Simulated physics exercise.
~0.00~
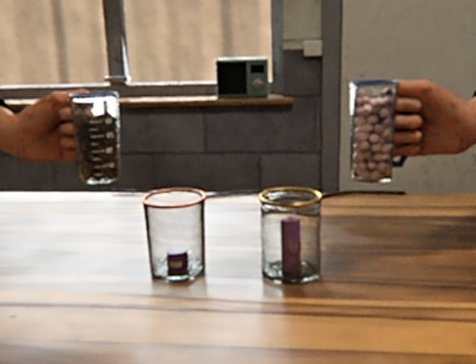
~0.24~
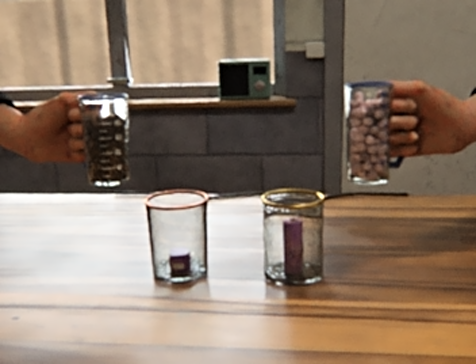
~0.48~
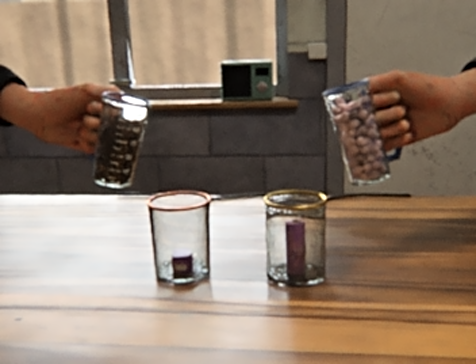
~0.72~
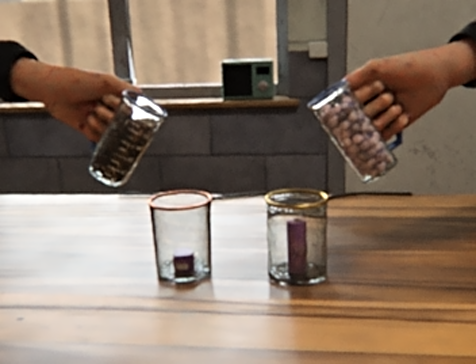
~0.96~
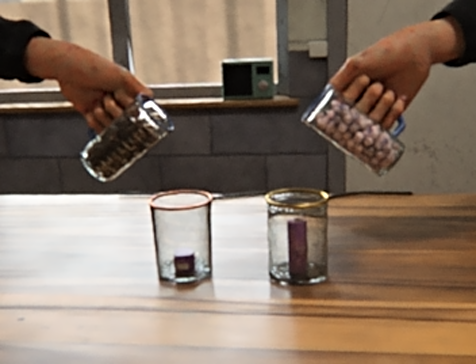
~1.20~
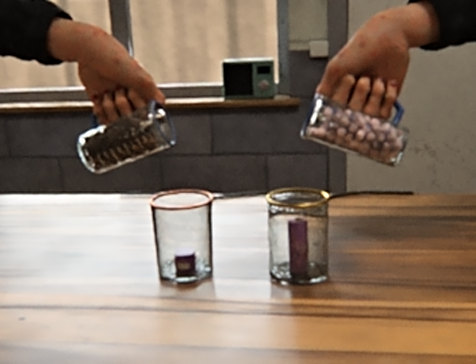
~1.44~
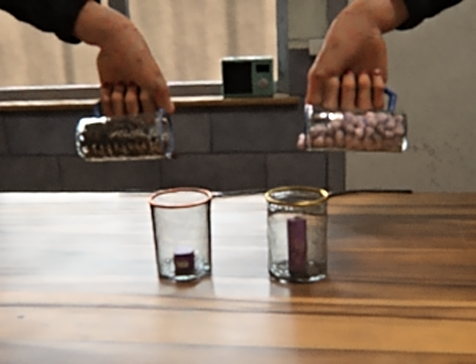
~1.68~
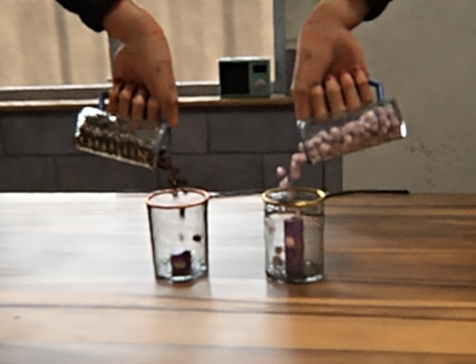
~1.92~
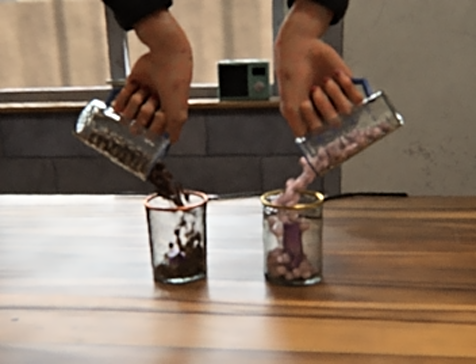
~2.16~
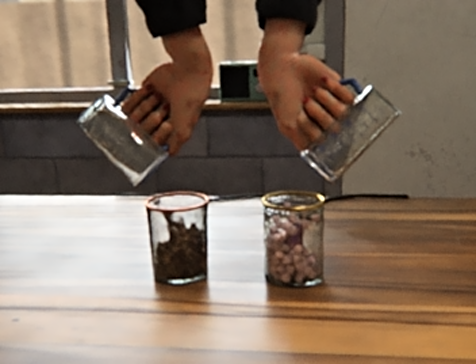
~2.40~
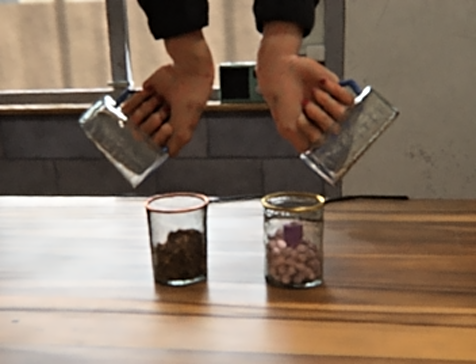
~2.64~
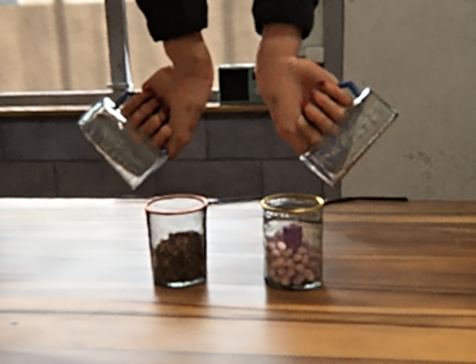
The video shows two hands tipping cups over two glasses on a wooden table, pouring dark pieces into the left and pale pinkish pieces into the right, until the short purple object at left is covered while the taller one at right still pokes out.
